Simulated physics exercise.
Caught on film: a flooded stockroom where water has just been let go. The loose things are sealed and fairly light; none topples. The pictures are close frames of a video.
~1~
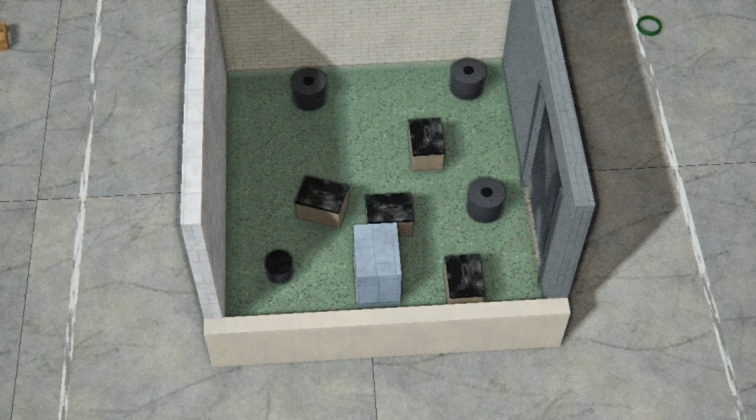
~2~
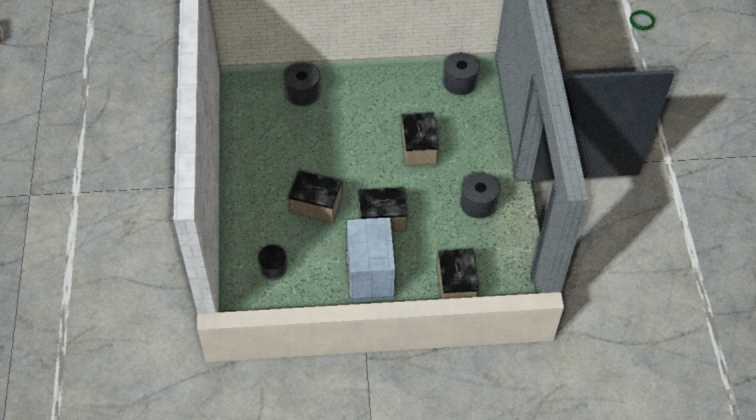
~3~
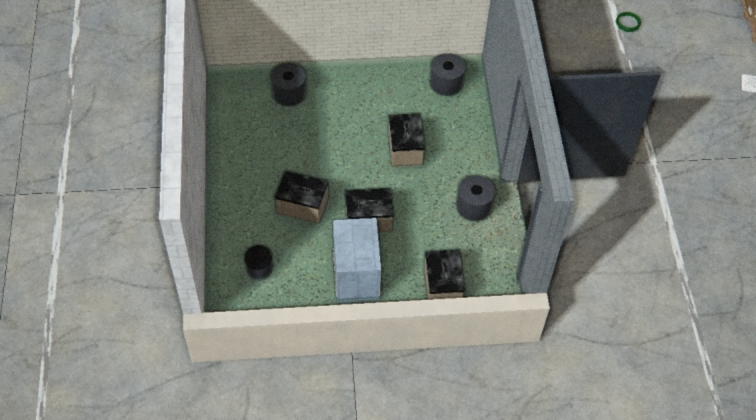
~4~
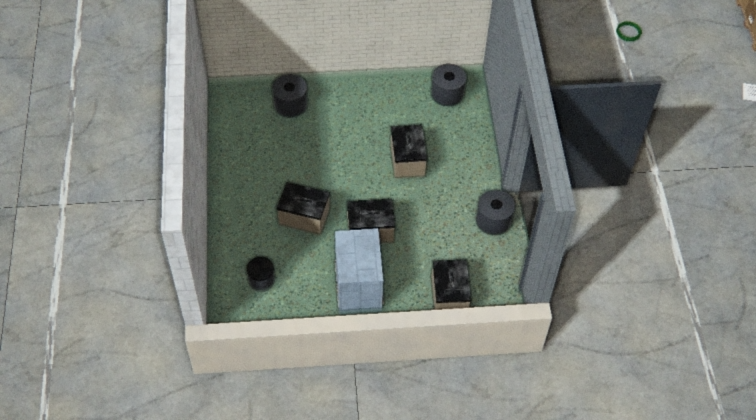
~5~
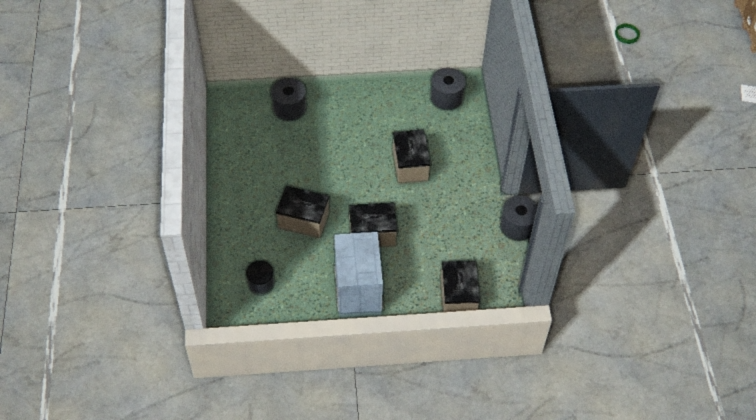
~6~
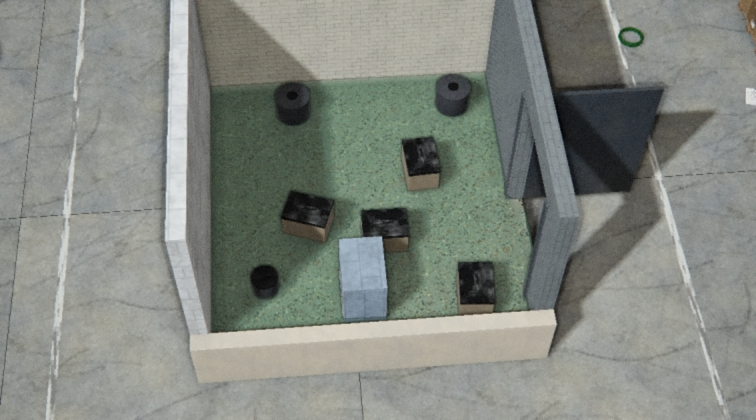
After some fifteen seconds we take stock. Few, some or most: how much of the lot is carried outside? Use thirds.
It is two thirds or more.
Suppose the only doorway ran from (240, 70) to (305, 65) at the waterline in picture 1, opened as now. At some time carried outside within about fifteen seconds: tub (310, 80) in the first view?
Answer: Carried outside.
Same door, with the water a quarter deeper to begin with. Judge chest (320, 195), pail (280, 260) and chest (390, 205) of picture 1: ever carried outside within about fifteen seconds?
In turn: Washed out, no, gone.
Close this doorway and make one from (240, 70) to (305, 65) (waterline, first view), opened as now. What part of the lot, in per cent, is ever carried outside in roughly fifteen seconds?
Near 10 in a hundred.
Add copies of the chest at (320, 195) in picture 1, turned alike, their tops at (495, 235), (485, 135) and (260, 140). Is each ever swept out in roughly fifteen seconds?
One after the other: Gone, washed out, kept in.
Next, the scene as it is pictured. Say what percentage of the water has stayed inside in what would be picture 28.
Roughly 60 per cent.
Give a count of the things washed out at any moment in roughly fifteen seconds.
I count 6.
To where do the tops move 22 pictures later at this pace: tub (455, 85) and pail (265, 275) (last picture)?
Close to (489, 159) and (303, 275).
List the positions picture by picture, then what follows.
A chest at (465, 275), afloat; a chest at (427, 136), afloat; 0 of 8 have shifted, in the first frame.
A chest at (458, 270), afloat; a chest at (420, 131), afloat; 0 of 8 have shifted, in the second frame.
A chest at (445, 271), afloat; a chest at (407, 131), afloat; 1 of 8 have shifted, in the third frame.
A chest at (452, 280) floats, close to its start; a chest at (409, 142), afloat; 2 of 8 have shifted, in the fourth frame.
A chest at (461, 281), afloat, close to its start; a chest at (412, 147), afloat, close to its start; 3 of 8 have shifted, in the fifth frame.
A chest at (476, 282), afloat, a stride from its start; a chest at (421, 155), afloat, close to its start; 5 of 8 have shifted, in the sixth frame.
A moment on, 1 of 8 are out; 7 afloat.
Next, 4 of 8 are out; 4 afloat.
Later, 4 of 8 are out; 4 afloat.
In the end, 6 of 8 are out; 2 afloat.
